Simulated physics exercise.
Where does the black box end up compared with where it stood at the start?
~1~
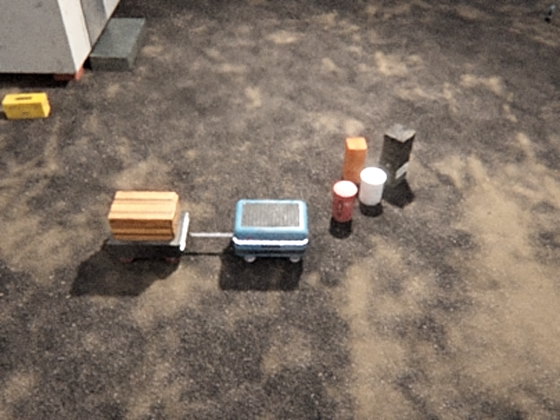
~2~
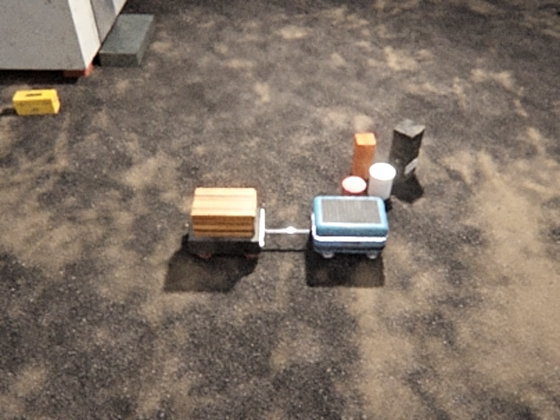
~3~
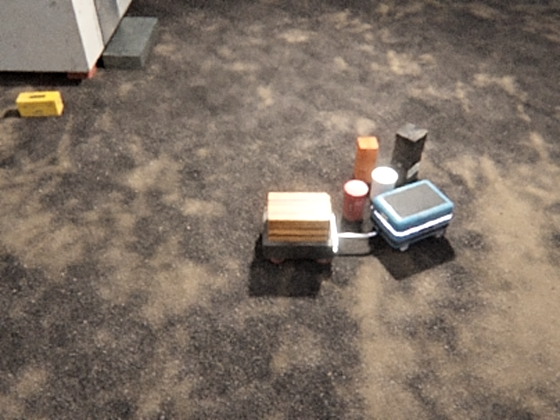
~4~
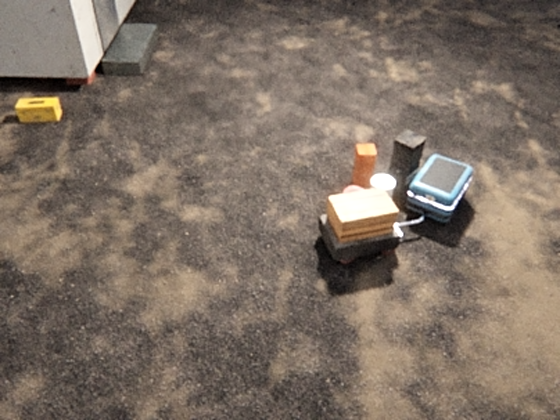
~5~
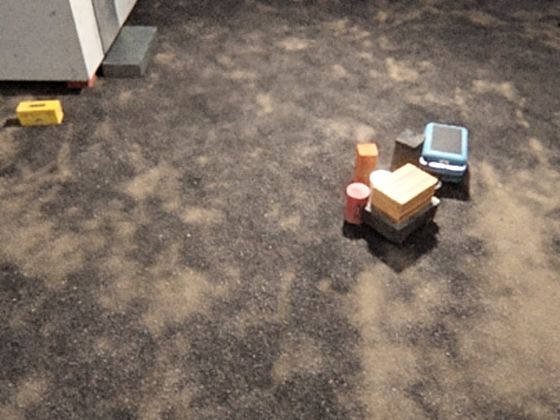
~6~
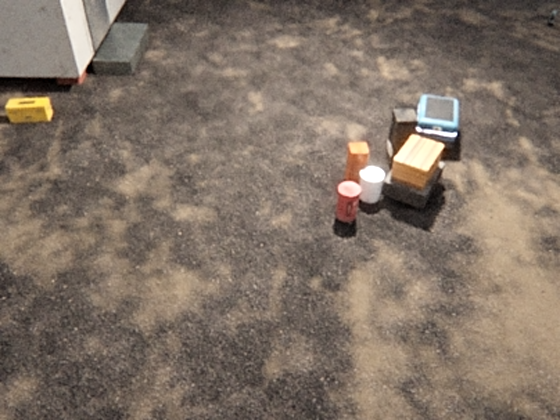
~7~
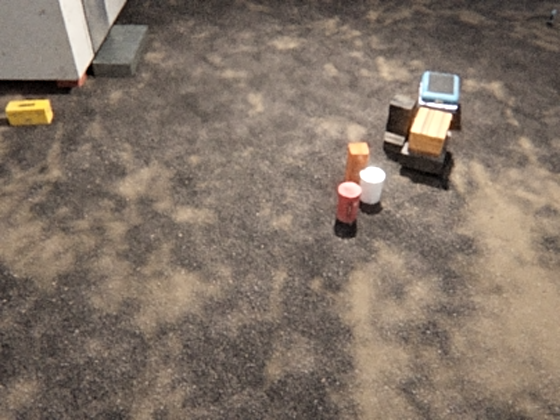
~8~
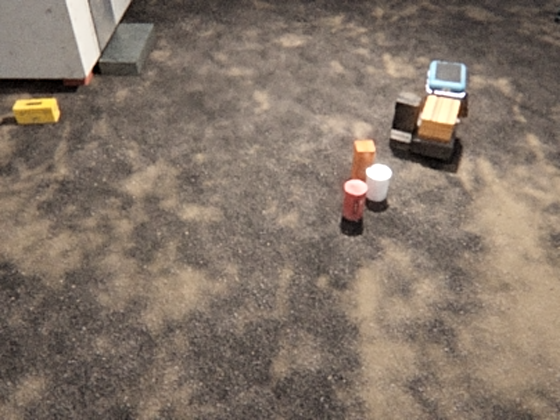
The black box ends up shifted a little farther up from its starting spot, still upright beside the cart.
